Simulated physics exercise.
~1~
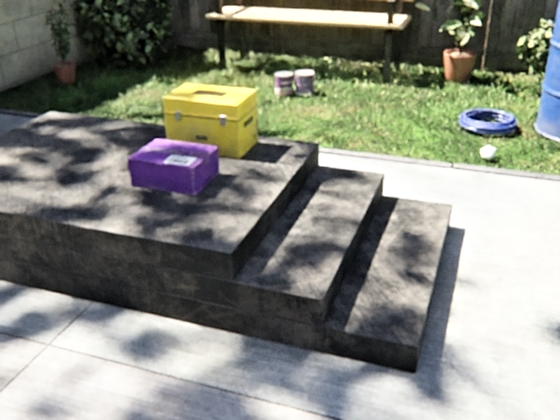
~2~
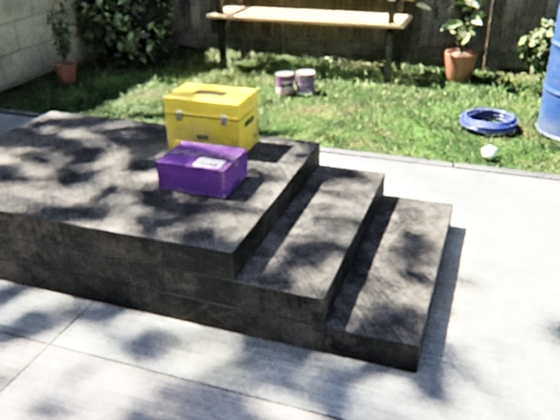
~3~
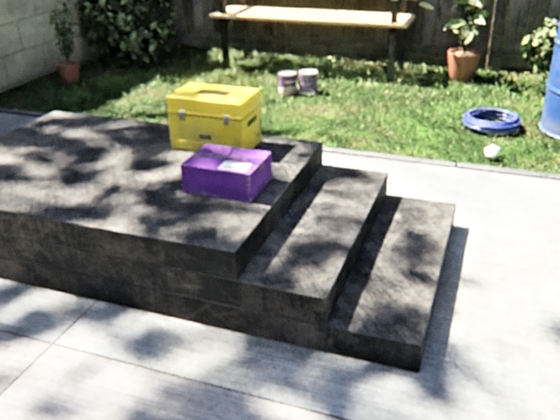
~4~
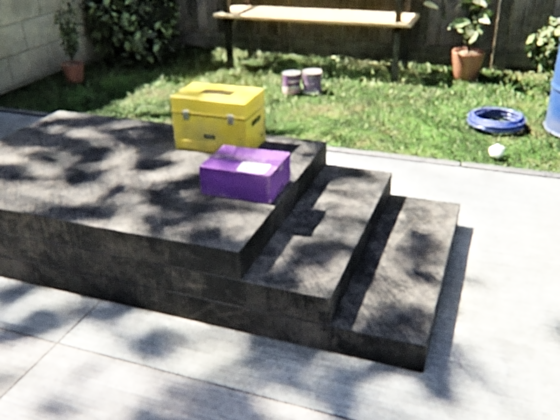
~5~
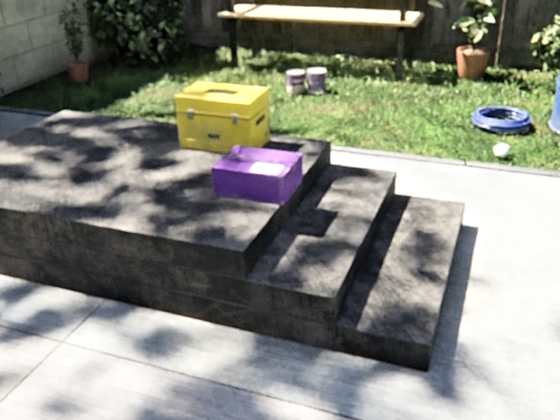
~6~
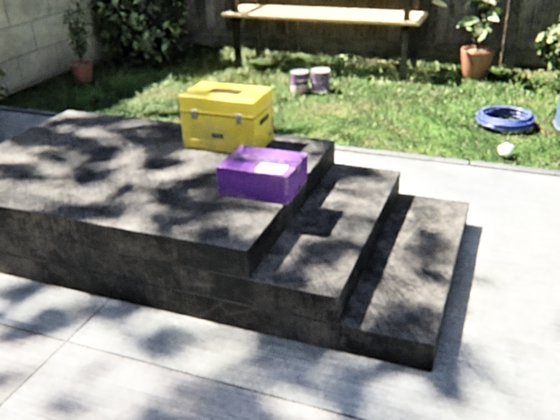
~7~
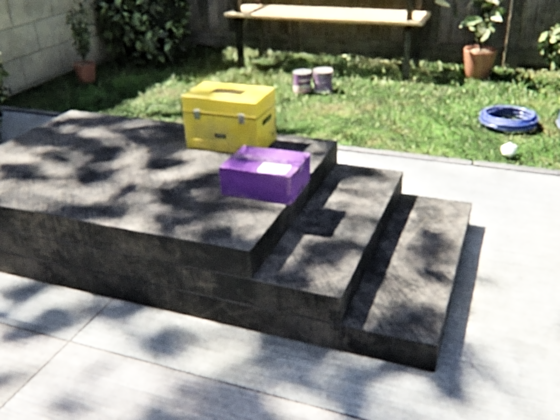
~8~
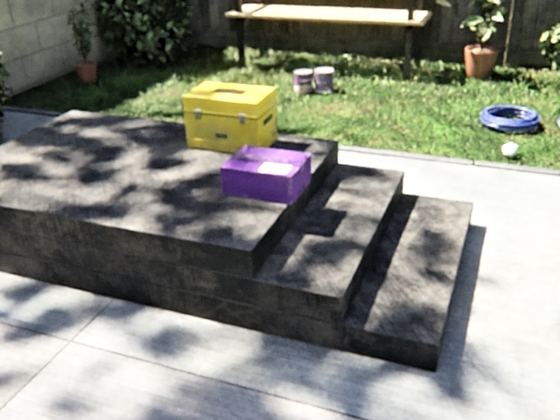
In this clip, a closed purple box slides right across the landing of a short dark flight of steps, passing in front of a stationary yellow toolbox in a sunny backyard. It slows and comes to rest near the top step's edge, still on the landing.
